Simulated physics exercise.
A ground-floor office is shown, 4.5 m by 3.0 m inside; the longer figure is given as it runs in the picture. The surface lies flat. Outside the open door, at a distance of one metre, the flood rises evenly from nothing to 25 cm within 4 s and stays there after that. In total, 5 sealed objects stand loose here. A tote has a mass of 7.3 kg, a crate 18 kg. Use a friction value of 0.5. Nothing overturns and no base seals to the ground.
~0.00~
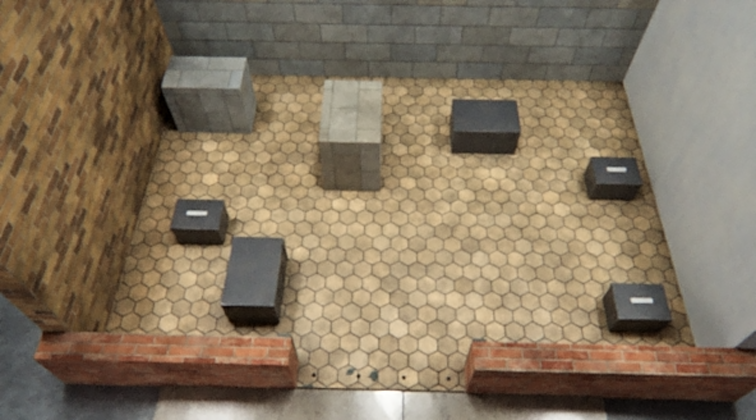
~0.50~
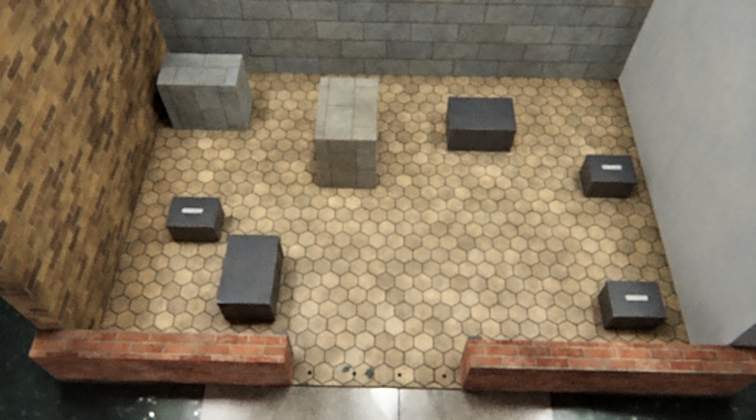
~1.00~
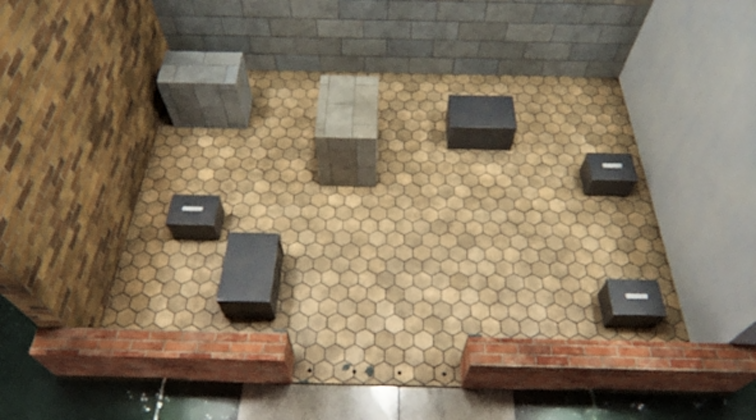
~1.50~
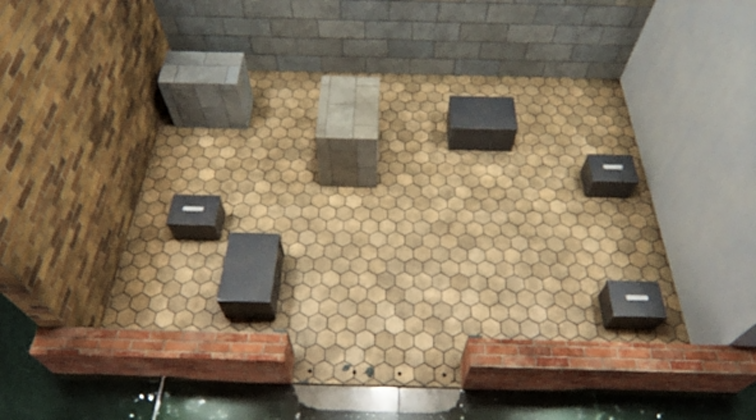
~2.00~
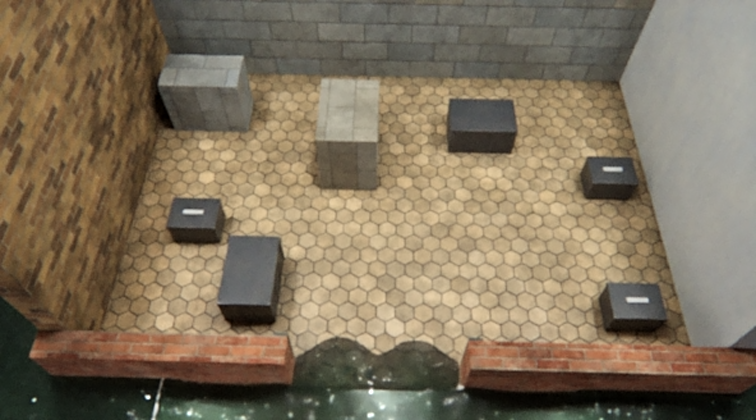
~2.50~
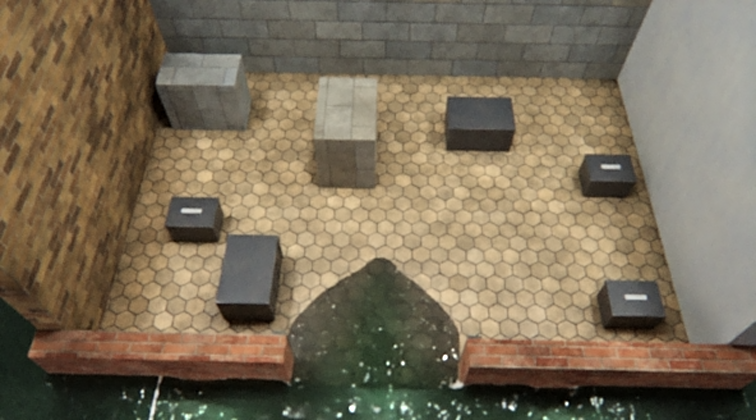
A room with a tan tiled floor and several dark and grey blocks stood still while dark green water rose outside the low brick walls, then flowed through the gap, spreading a pointed wet patch inward.
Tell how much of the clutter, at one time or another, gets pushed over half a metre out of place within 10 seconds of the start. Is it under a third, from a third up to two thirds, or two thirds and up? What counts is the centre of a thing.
I would say from a third up to two thirds.
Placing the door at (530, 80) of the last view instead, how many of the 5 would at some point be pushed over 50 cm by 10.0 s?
5.
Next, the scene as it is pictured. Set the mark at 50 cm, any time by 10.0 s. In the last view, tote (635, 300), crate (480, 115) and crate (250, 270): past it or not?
Beyond, beyond, within.
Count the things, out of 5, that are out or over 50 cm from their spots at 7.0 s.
That would be 1.
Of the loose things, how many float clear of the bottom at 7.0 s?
Count at that moment: 2.
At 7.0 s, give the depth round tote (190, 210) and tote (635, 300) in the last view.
Depths: Near 2 cm, then near 1 cm.
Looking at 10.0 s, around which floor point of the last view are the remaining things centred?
That lands at roughly (402, 247).
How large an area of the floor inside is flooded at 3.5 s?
About 3.5 m2.
After 3.5 s 0 of 5 are over 50 cm from their spots; 0 afloat.
After 4.5 s 0 of 5 are over 50 cm from their spots; 0 afloat.
After 7.0 s 1 of 5 are over 50 cm from their spots; 2 afloat.
After 10.0 s 3 of 5 are over 50 cm from their spots, and 3 have been at some point; 4 afloat.
